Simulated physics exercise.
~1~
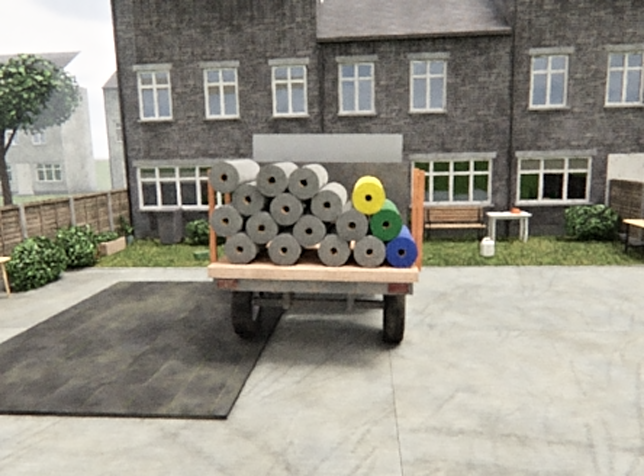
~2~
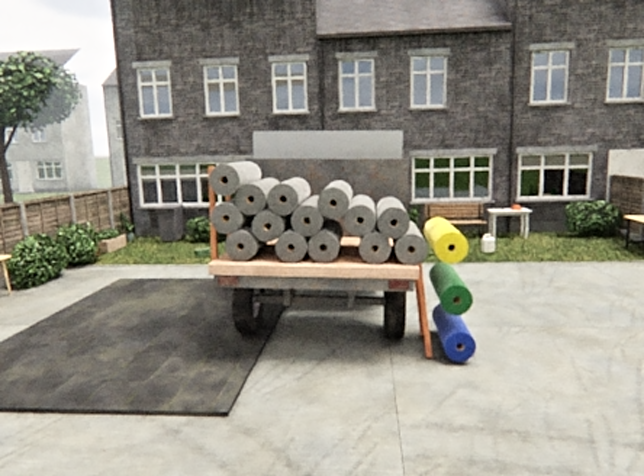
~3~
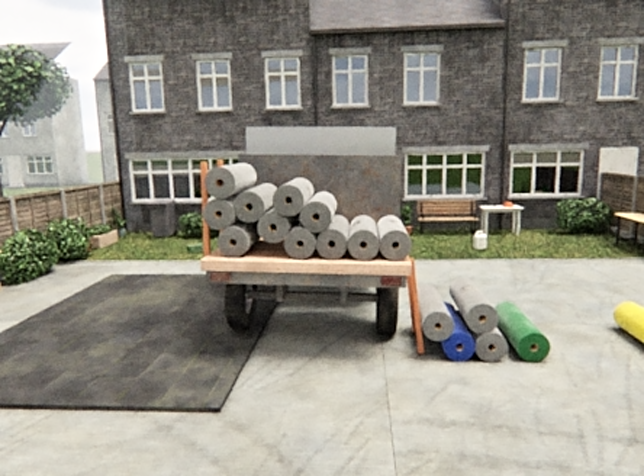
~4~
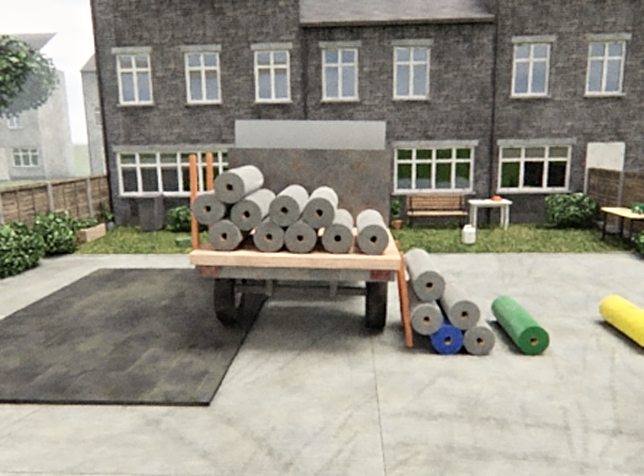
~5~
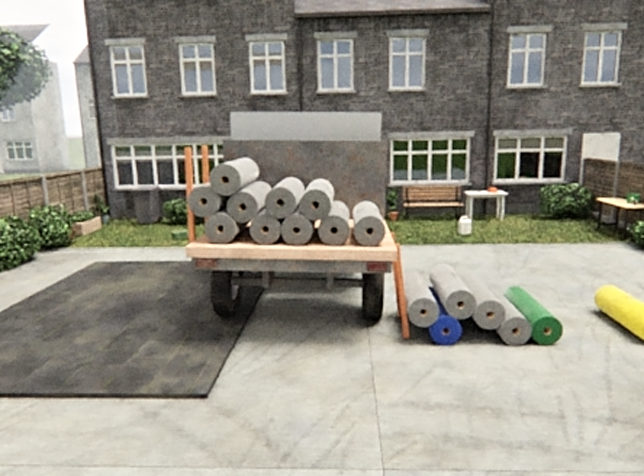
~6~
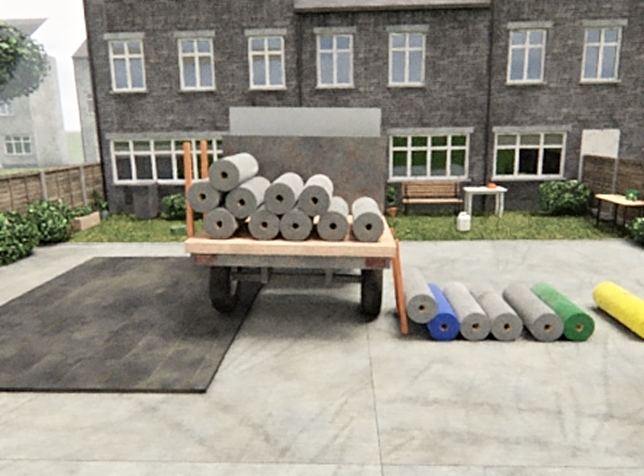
In a paved yard behind brick houses, the right-hand posts of a flatbed loaded with stacked rolls drop, and the yellow, green and blue rolls spill off that side, followed by several grey ones, ending spread along the ground with yellow farthest right.
